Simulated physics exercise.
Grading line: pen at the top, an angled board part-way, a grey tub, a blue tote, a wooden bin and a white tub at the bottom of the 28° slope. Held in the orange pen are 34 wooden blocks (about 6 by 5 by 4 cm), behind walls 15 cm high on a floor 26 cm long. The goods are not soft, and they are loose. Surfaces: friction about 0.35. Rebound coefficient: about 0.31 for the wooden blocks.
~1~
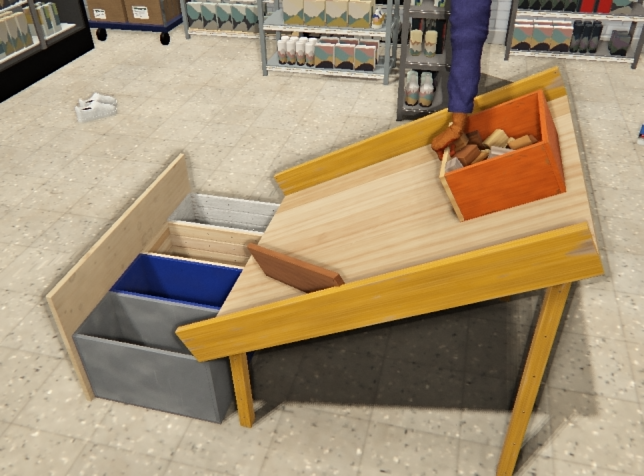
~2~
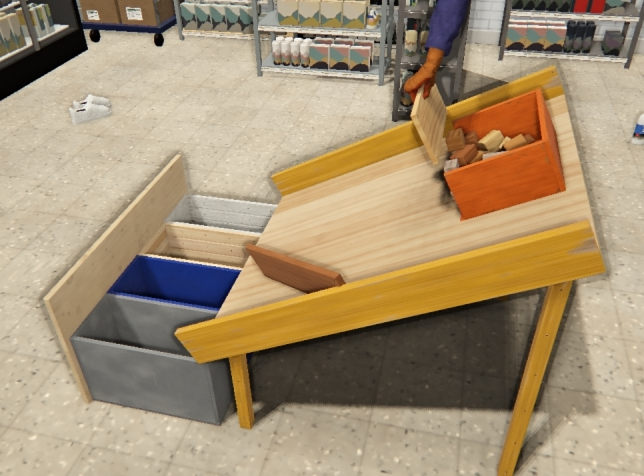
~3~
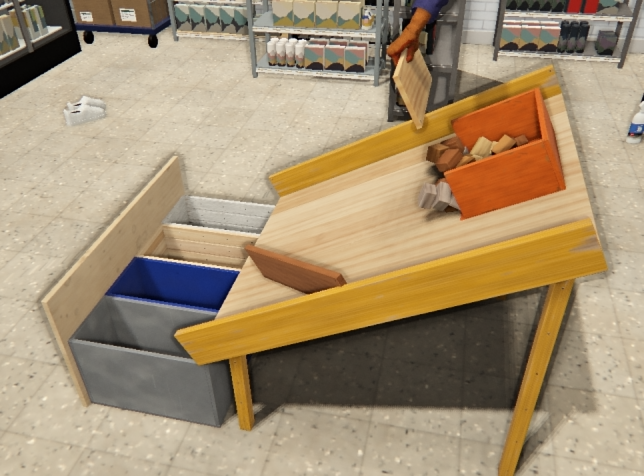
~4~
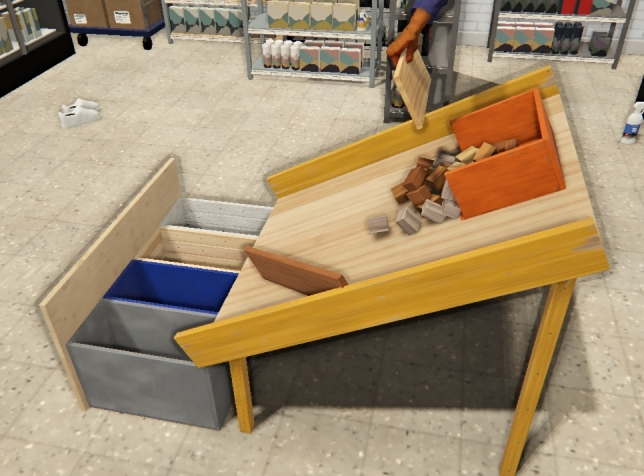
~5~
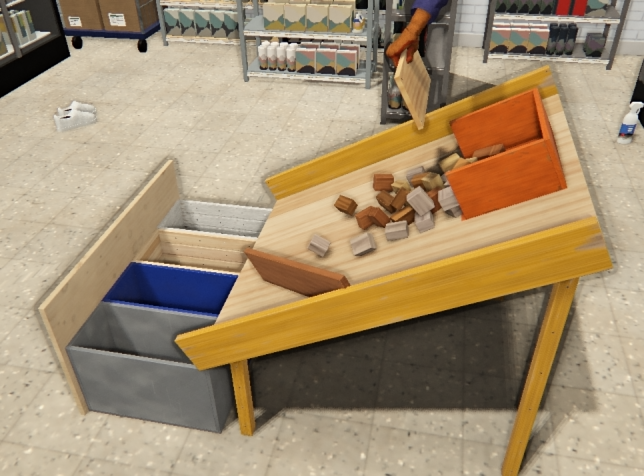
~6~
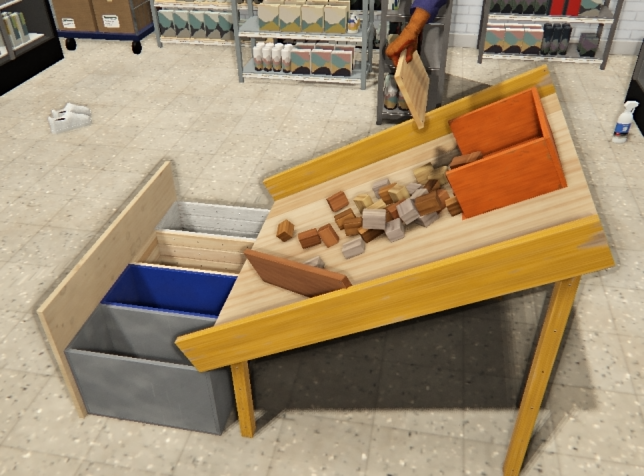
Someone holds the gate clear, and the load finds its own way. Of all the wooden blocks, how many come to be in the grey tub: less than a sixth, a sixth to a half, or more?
I'd say not even a sixth of the wooden blocks wind up in the grey tub.
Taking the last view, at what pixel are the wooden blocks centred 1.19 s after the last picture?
I'd put the middle close to (183, 303) in the last view.
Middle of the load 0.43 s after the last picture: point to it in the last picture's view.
Somewhere around (266, 251) in pixels.
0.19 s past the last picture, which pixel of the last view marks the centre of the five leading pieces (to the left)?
Close to (232, 259) in the last view.
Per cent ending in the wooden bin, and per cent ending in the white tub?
Result: Near 75 % and near 0 %.
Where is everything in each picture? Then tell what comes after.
In the first frame (places track the rim corner closest to us here; the camera moves round a little), orange pen (542, 142); grey tub (206, 360); all still inside.
In the second frame, orange pen (542, 141).
In the third frame, orange pen (542, 140); 7 out.
In the fourth frame, orange pen (543, 140); 16 out, the lowest block at (378, 225).
In the fifth frame, orange pen (544, 139); 24 out, the lowest block at (319, 246).
In the sixth frame, orange pen (544, 138); grey tub (206, 370); 29 out.
Then, 0.19 s after the last picture, 1 in the wooden bin, 31 on the slope and 2 in the air.
Then, 0.43 s after the last picture, 2 in the blue tote, 5 in the wooden bin, 23 on the slope and 4 in the air.
Then, 0.76 s after the last picture, 7 in the blue tote, 19 in the wooden bin, 3 on the slope and 5 in the air.
When it is over (1.19 s after the last picture), 8 in the blue tote and 26 in the wooden bin. Asked share, 0 of 34, 0 per cent.
